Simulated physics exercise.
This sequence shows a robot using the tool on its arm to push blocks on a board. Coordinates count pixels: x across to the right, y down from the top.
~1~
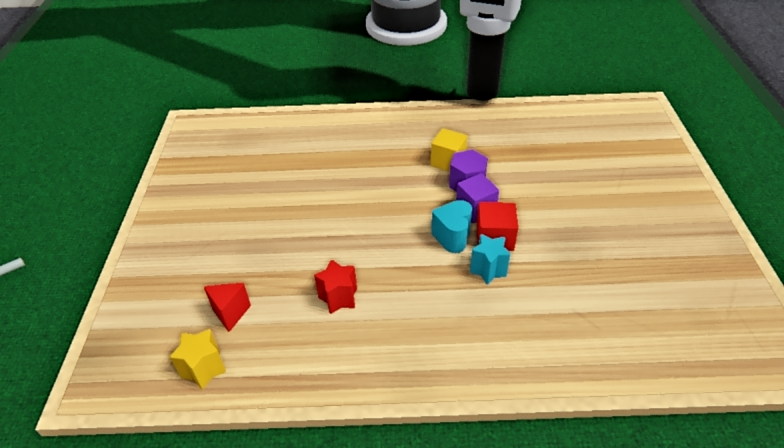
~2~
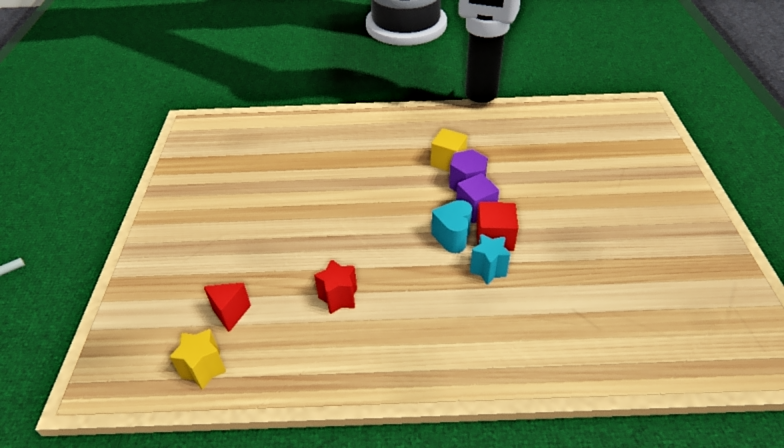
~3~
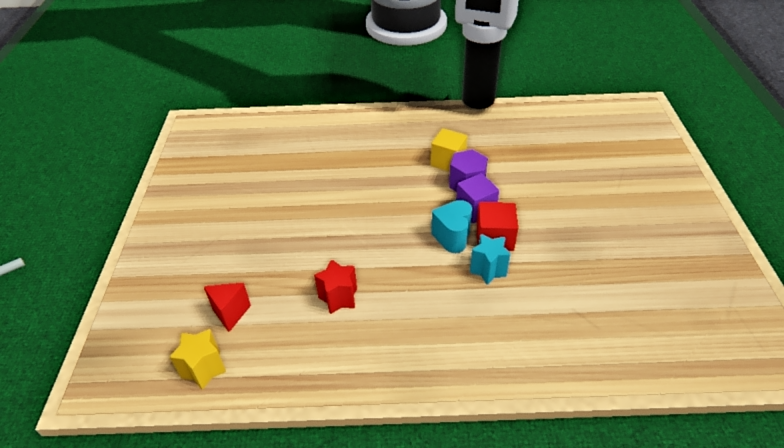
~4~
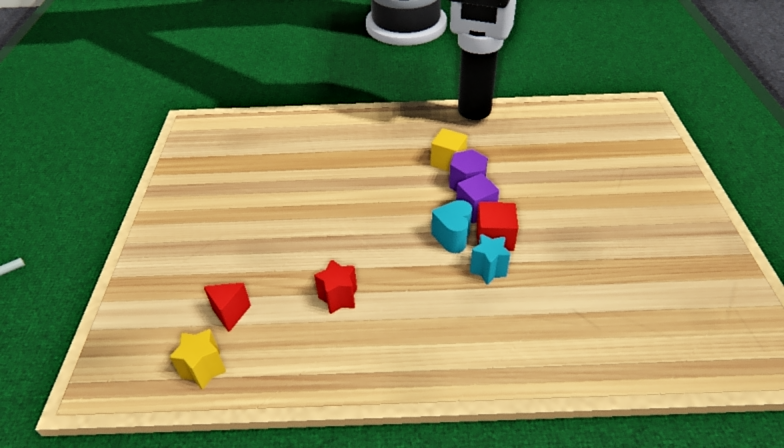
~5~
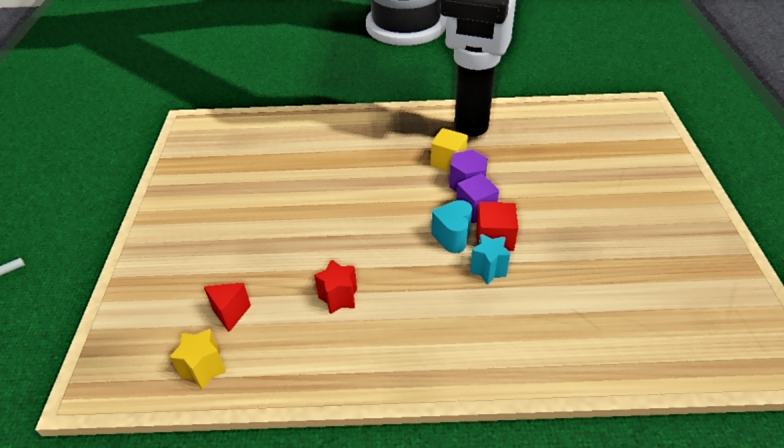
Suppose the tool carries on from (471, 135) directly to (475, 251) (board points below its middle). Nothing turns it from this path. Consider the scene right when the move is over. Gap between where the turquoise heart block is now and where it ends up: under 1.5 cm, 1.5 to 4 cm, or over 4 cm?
The answer is 1.5 to 4 cm.
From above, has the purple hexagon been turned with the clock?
Short answer: No.
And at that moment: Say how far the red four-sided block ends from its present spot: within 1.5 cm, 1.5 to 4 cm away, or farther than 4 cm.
Displacement: Past 4 cm.
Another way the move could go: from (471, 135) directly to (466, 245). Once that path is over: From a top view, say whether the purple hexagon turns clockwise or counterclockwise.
Answer: Anticlockwise.
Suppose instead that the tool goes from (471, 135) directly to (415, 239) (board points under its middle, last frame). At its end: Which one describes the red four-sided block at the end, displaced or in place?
Put simply, it goes somewhere else.
The first path, step by step. One third of the way, tool (473, 162); yellow four-sided block (441, 149), turned 60° clockwise; purple hexagon (471, 170); purple four-sided block (479, 193).
Two thirds of the way, tool (475, 200); yellow four-sided block (441, 149), turned 65° clockwise; turquoise heart block (445, 227), turned 60° clockwise; purple hexagon (477, 212), turned 20° anticlockwise; purple four-sided block (495, 236); red four-sided block (528, 254), turned 40° anticlockwise.
At the end, tool (476, 244); yellow four-sided block (441, 149), turned 65° clockwise; turquoise heart block (441, 236), turned 110° clockwise; purple hexagon (489, 258), turned 50° anticlockwise; purple four-sided block (524, 277), turned 35° anticlockwise; red four-sided block (565, 282), turned 70° anticlockwise.
